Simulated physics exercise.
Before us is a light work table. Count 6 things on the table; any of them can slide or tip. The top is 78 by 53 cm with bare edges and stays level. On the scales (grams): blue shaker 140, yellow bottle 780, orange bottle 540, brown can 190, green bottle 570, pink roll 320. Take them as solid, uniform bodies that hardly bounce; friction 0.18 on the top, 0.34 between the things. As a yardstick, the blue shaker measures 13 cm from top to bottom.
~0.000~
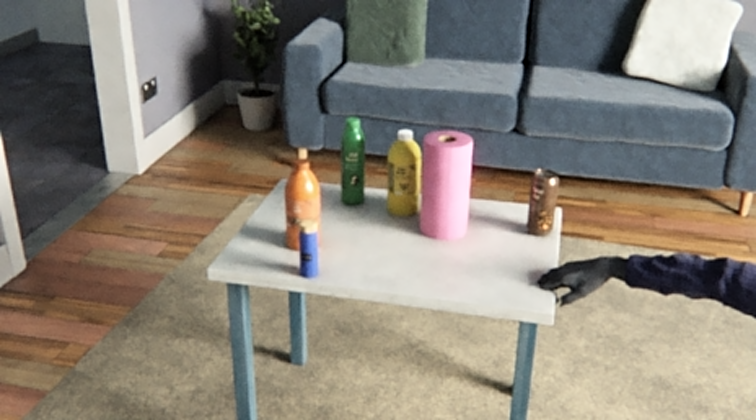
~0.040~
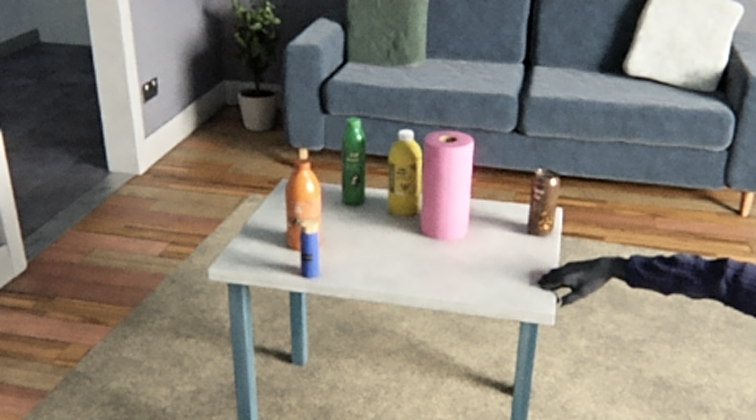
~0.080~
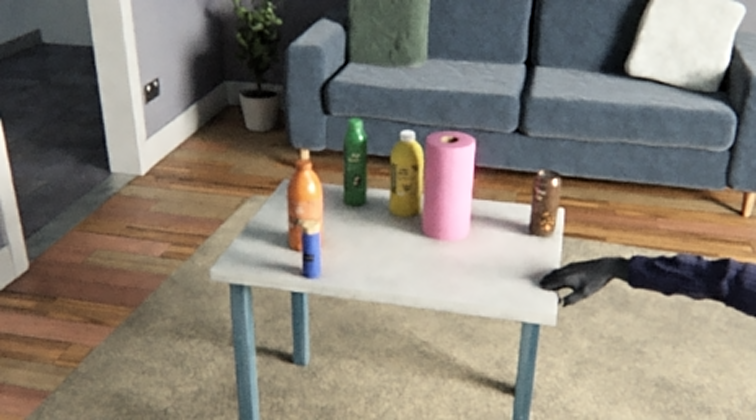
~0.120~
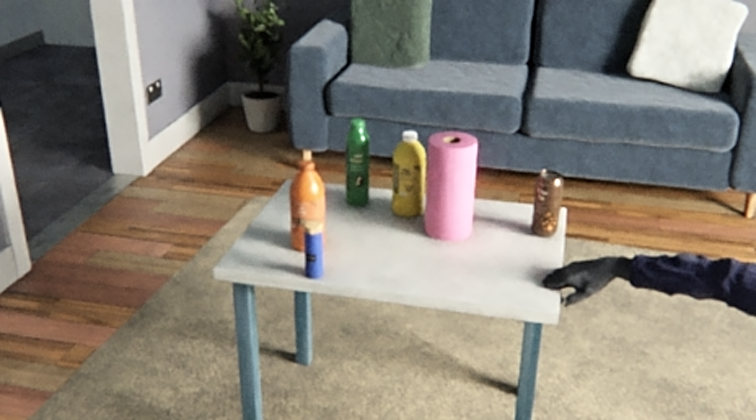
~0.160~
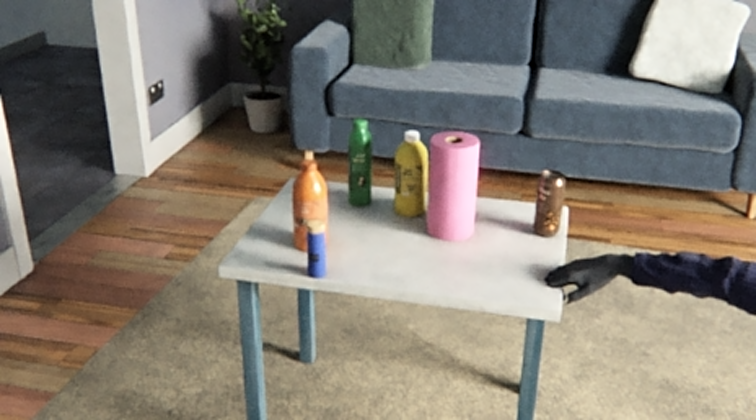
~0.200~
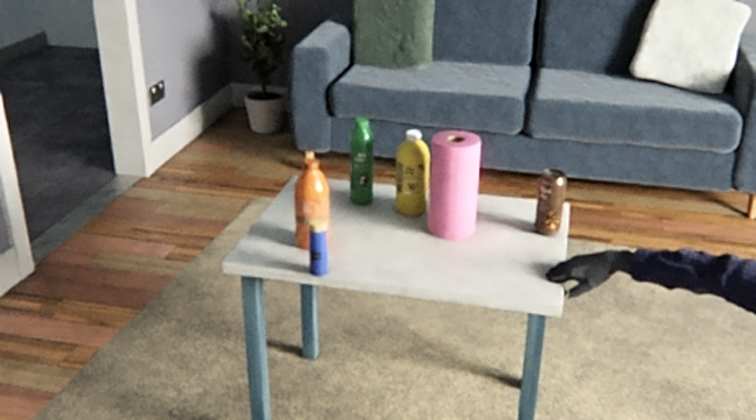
A dark-gloved hand in a navy sleeve rests against the right edge of a pale table with blue legs, seen from slightly above in a living room with a blue sofa. On top stand an orange bottle and blue shaker at left, green and yellow bottles behind, a pink roll, and a brown can at right. The table shifts very slightly, its items riding along upright.
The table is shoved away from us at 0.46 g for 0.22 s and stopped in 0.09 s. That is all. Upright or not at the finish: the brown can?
The brown can stays upright.
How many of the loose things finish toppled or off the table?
In all, 1.
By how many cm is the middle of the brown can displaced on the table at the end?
About 3 cm.
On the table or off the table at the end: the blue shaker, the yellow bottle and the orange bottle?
The blue shaker finishes off the table; the yellow bottle is still on the table; the orange bottle is still on the table.
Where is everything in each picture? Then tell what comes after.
In the first frame, brown can (542, 204); blue shaker (309, 249).
In the second frame, orange bottle (303, 204); green bottle (353, 161).
In the third frame, pink roll (448, 186); blue shaker (311, 249).
In the fourth frame, table along by 1 cm; yellow bottle (409, 173); orange bottle (307, 205).
In the fifth frame, table along by 2 cm; green bottle (360, 162); pink roll (452, 186).
In the sixth frame, table along by 4 cm; brown can (550, 203) 3 cm from its spot; blue shaker (318, 247) 3 cm from its spot.
By 0.30 s, table along by 13 cm; blue shaker now off the table; brown can 8 cm from its spot near (551, 198); green bottle 8 cm from its spot.
By 0.40 s, table along by 15 cm; brown can 6 cm from its spot near (551, 191); green bottle 6 cm from its spot; orange bottle 6 cm from its spot.
By 0.50 s, table along by 15 cm; brown can 4 cm from its spot near (552, 187); green bottle 4 cm from its spot; orange bottle 4 cm from its spot.
By 0.60 s, table along by 15 cm; brown can 3 cm from its spot near (552, 186); green bottle 3 cm from its spot; orange bottle 3 cm from its spot.
When it is over (1.0 s), off the table but upright, blue shaker; the other 5 within 5 cm of the start. In the last view, brown can near (552, 186).
